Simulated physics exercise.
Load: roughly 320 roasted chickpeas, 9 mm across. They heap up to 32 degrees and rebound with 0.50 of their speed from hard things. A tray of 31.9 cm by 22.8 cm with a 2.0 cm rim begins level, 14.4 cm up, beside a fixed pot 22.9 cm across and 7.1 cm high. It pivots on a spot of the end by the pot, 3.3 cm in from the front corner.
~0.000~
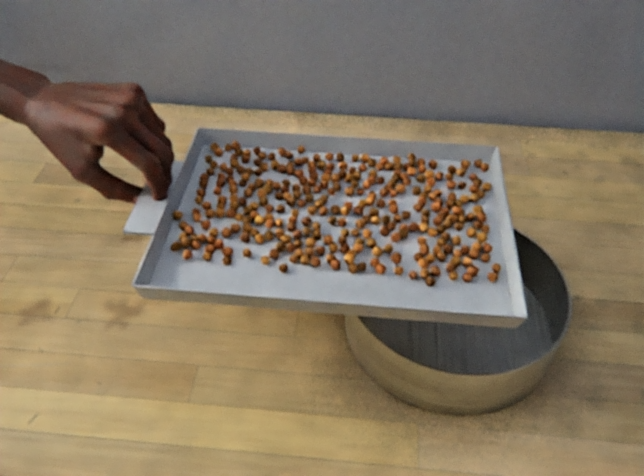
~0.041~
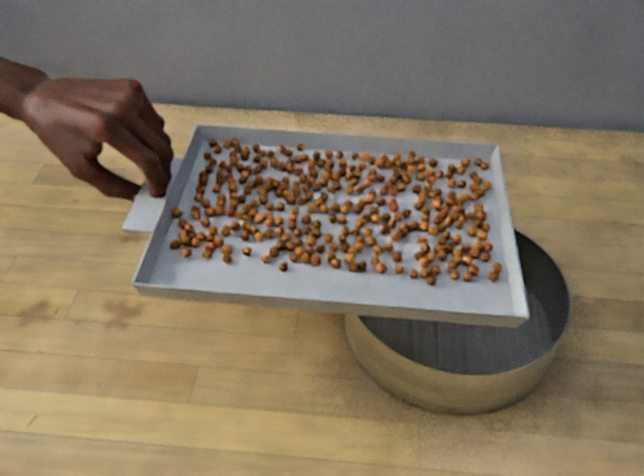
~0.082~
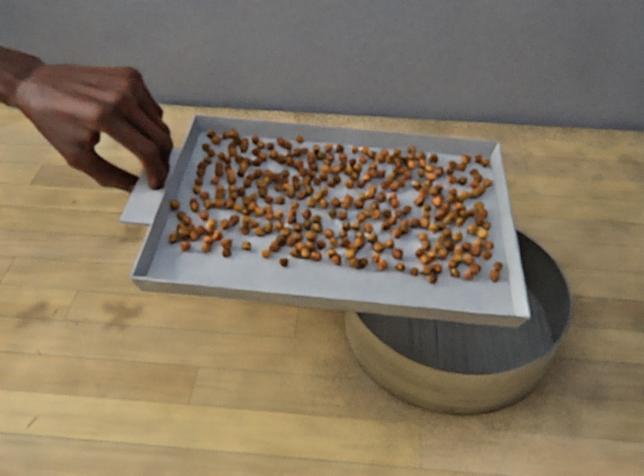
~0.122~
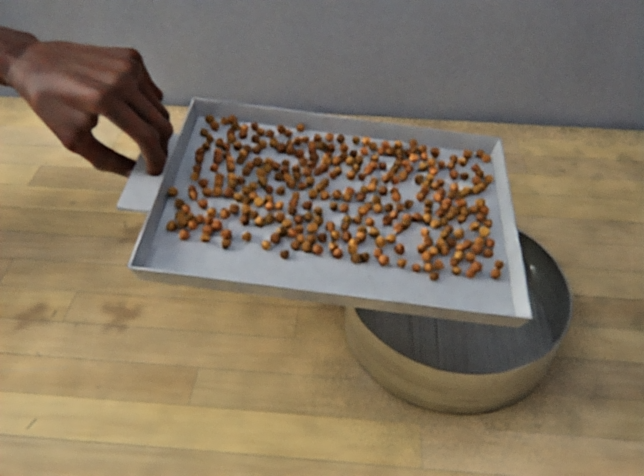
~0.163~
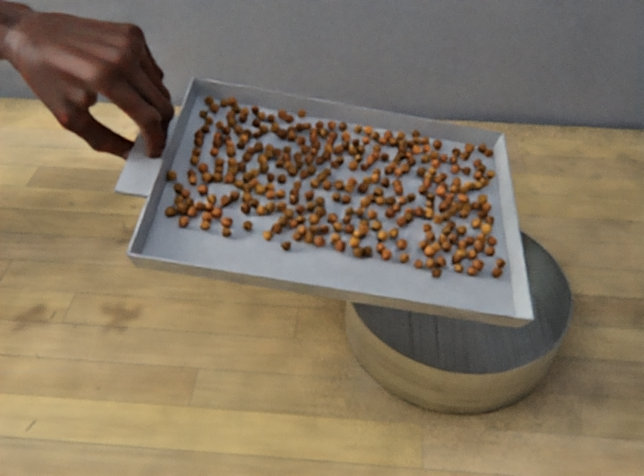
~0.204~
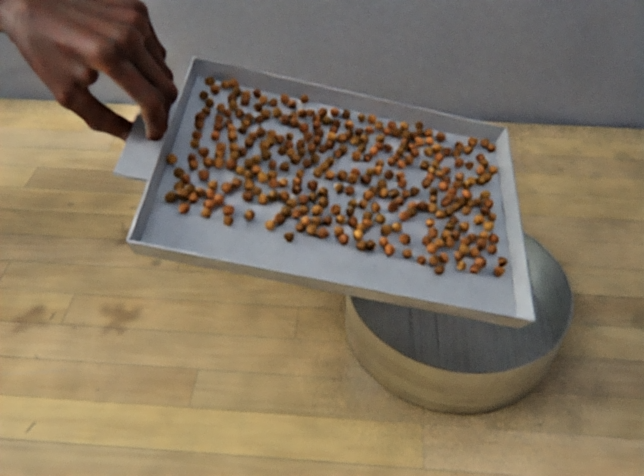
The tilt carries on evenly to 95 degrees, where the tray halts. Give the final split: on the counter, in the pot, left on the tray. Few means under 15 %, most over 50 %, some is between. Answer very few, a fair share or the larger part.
On the counter: The larger part; in the pot: Very few; left on the tray: Very few.
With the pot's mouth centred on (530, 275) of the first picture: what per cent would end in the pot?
About 15 per cent.
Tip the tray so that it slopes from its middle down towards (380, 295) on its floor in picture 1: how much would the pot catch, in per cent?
Some 0 per cent.
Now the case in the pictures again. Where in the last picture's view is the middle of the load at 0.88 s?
Near (555, 312).
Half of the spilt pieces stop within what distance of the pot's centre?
Some 18 cm.
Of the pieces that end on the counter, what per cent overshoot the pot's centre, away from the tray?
Some 100 per cent.
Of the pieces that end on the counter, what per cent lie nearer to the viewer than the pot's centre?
About 100 per cent.
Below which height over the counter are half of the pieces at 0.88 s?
Some 16 cm.
After 0.61 s, tilt 53 degrees; the tray holds 100 %, the pot 0 %.
Then, at 0.88 s, tilt 79 degrees; the tray holds 60 %, the pot 0 %.
After 1.25 s, tilt 95 degrees; the tray holds 5 %, the pot 0 %.
In the end, at 2.0 s, counter 95 %, pot 0 %, tray 0 %.
